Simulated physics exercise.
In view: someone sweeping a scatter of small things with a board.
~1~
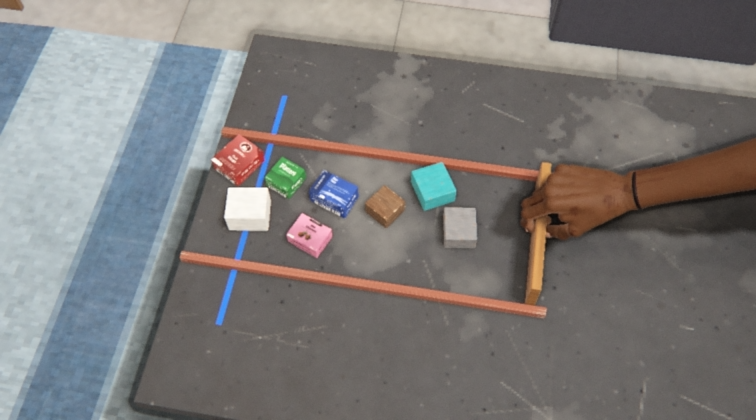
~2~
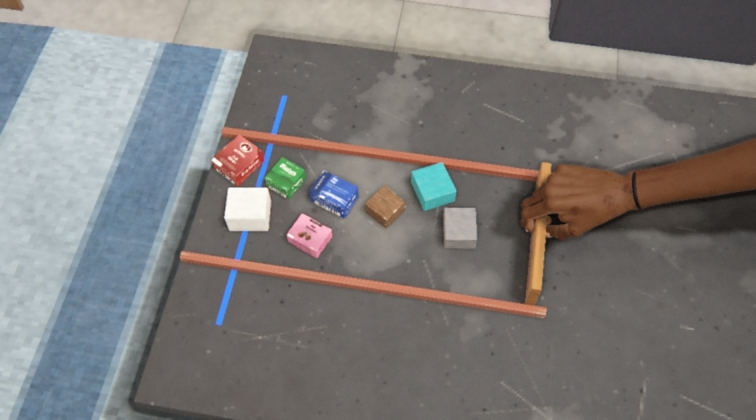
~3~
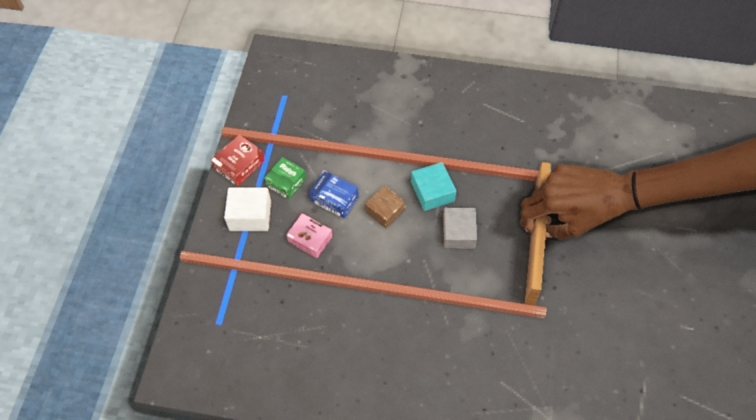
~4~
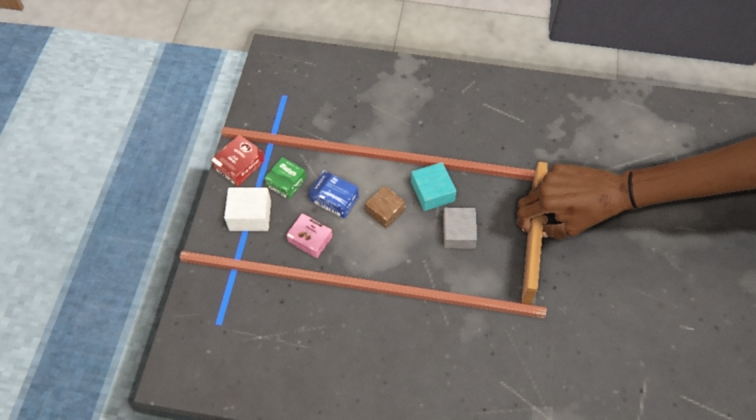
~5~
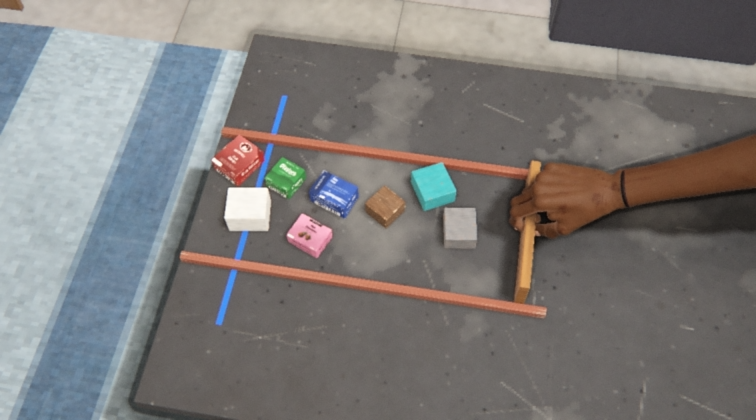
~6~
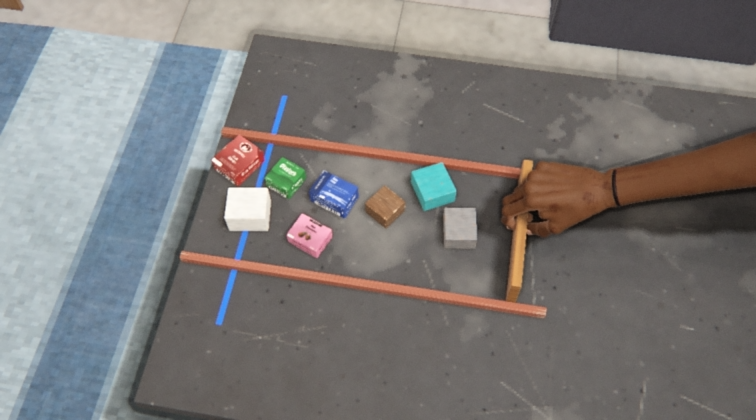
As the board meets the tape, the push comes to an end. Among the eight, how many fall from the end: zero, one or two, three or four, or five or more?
Falling from the end: Three or four.
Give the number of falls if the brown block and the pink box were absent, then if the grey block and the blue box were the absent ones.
Falls come to 2 the first time and 1 the other time.
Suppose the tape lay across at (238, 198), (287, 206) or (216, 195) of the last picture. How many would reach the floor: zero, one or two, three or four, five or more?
Taking the tapes one after another, the count is more than four, then 1 or 2, then more than four.
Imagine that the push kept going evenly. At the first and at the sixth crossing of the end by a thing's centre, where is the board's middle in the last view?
Near (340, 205) and (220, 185).
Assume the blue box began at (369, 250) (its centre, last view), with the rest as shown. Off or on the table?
In the end the blue box ends up on top.
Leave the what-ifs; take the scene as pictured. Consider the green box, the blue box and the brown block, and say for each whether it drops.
One by one: The green box does not stay, the blue box does not stay, and the brown block keeps its place.
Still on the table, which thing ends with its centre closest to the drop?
It's the white block that is foremost.
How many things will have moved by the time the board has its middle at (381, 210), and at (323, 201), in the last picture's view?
5 at one spot and 8 at the other.
Soon after, none off yet; red box at rest near (239, 160); white block at rest near (248, 210); green box at rest near (286, 178).
In the end, the number that fall off is three or four; gone, blue box, green box and red box.
